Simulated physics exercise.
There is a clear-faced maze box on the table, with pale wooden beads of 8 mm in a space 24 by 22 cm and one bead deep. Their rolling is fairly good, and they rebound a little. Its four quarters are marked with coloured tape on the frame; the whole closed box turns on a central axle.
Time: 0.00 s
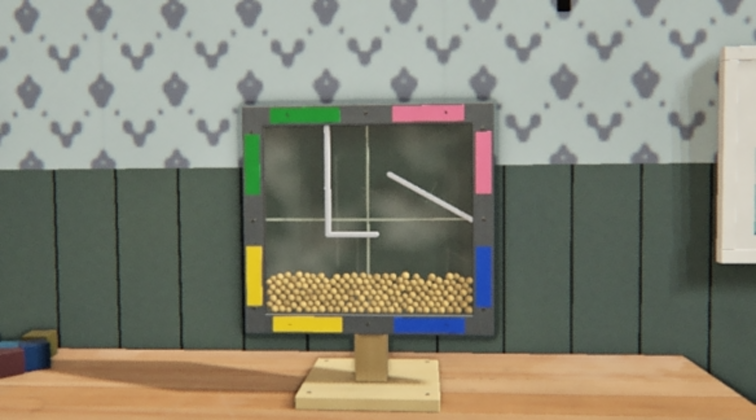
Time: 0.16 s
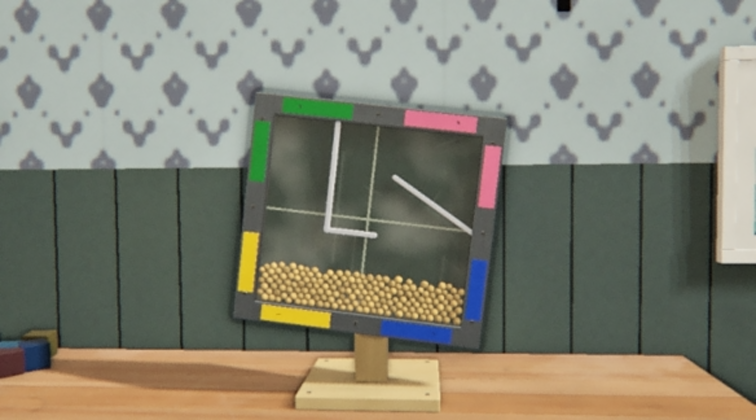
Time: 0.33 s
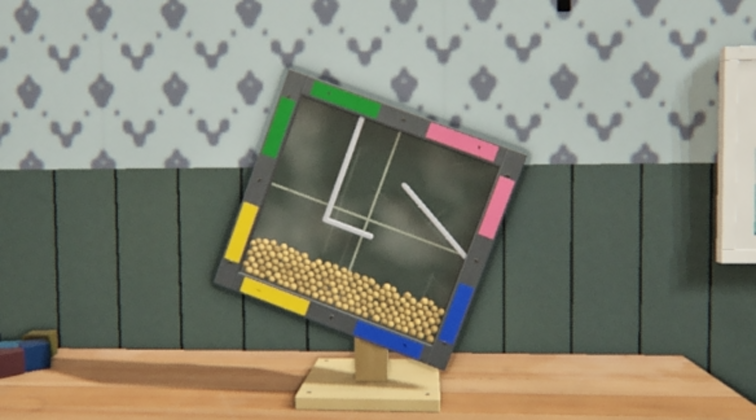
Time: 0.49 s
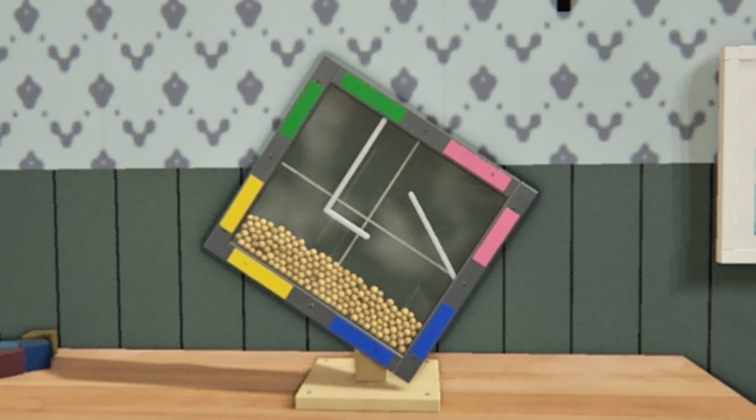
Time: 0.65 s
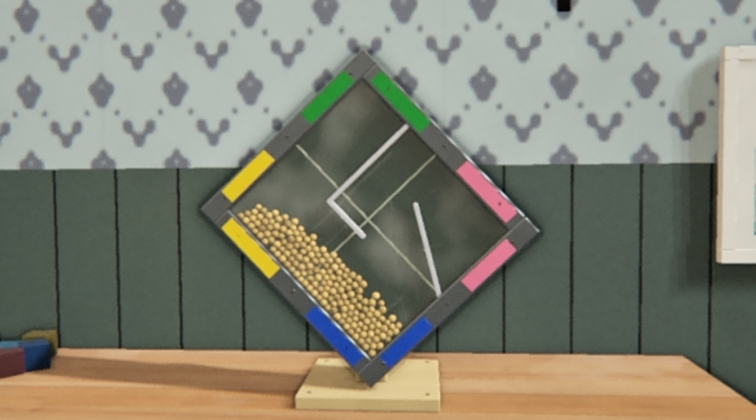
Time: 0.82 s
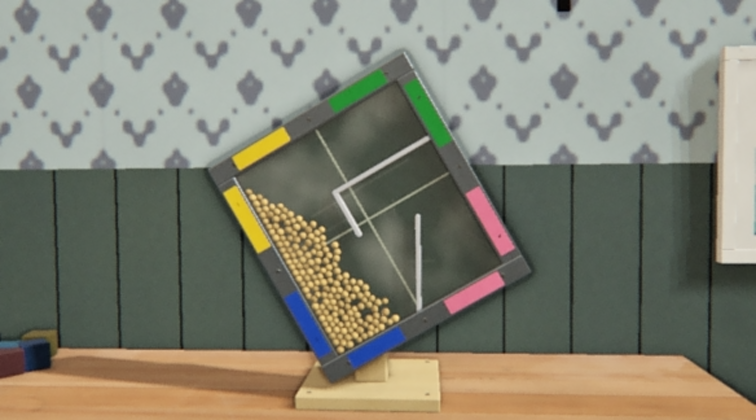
A clear-faced box turns clockwise on its stand as pale beads slide into a sloping heap.
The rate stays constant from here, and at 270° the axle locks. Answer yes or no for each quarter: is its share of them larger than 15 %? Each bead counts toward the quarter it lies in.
Yellow - no; pink - yes; blue - no; green - yes.
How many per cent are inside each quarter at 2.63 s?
Yellow quarter: 0; pink quarter: 55; blue quarter: 0; green quarter: 40.
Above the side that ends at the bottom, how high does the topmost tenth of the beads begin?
Height: Approx. 16 cm.
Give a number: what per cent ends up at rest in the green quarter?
I'd say close to 45 per cent of the load.
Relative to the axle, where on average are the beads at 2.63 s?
The middle lies about 4 cm left of the axle and around 4 cm underneath.
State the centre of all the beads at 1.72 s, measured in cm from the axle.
8 cm left, 3 cm below.
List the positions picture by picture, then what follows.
The first picture shows level, about 170 beads; load centre (367, 294); top bead (299, 275); yellow (307, 324), pink (428, 113), blue (429, 325), green (305, 115).
The second picture shows turned 7° clockwise; load centre (358, 293); top bead (281, 265).
The third picture shows turned 21° clockwise; load centre (341, 288); top bead (258, 242).
The fourth picture shows turned 34° clockwise; load centre (328, 282); top bead (250, 218).
The fifth picture shows turned 47° clockwise; load centre (324, 278); top bead (259, 208).
The sixth picture shows turned 60° clockwise; load centre (323, 278); top bead (248, 192); yellow (247, 219), pink (490, 221), blue (308, 324), green (428, 113); walls (431, 136) to (359, 234) (hooked), (419, 312) to (418, 217).
By 1.72 s it has turned 133°, the beads' middle is 8 cm left of and 3 cm below the axle; by quarter, pink 20 %, blue 80 %.
By 2.63 s it has turned 207°, the beads' middle is 4 cm left of and 4 cm below the axle; by quarter, pink 55 %, green 40 %.
By 3.48 s it has turned 270°, the beads' middle is 5 cm left of and level with the axle; by quarter, yellow 5 %, pink 45 %, blue 5 %, green 45 %.
At rest by 4.4 s, yellow 5 %, pink 45 %, blue 5 %, green 45 %.
